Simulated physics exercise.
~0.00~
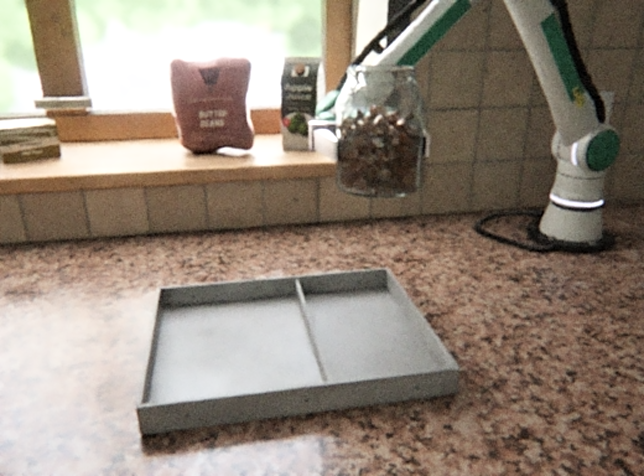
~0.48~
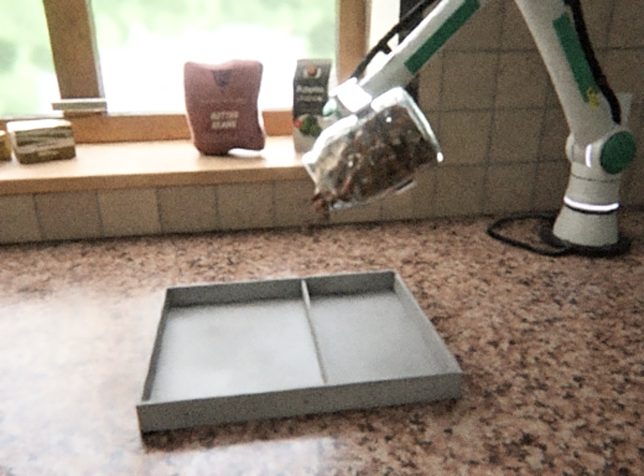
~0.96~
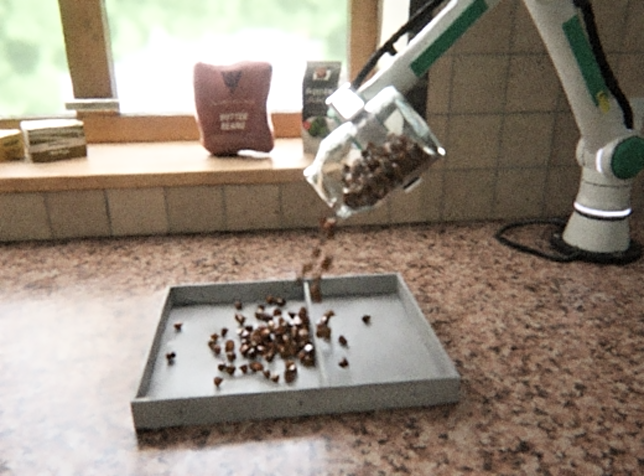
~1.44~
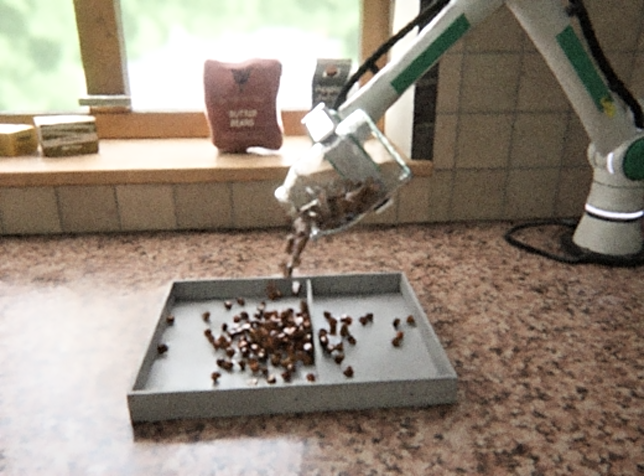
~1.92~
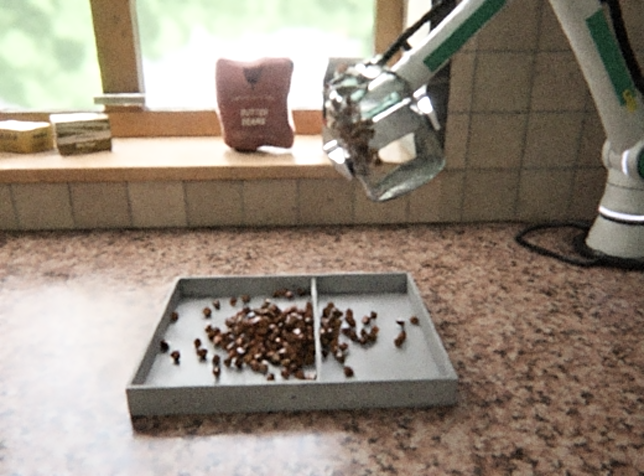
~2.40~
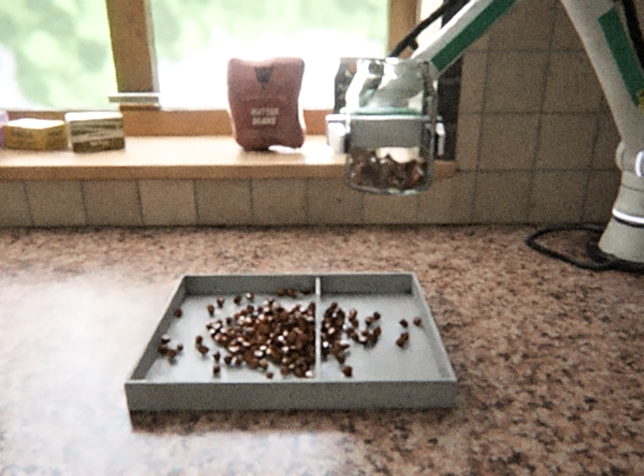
On a speckled reddish-brown countertop below a bright window, seen from slightly above, a shallow grey tray with a dividing wall sits in the centre. A white and green robot arm reaches in from the right, holding a clear jar of brown pellets, while a dark red bag and small boxes stand on the wooden sill. The arm tips the jar to the left, and pellets stream into the tray, scattering on both sides of the divider. It then swings the jar back upright, leaving a larger heap in the left section, fewer pellets in the right, and some still in the jar.
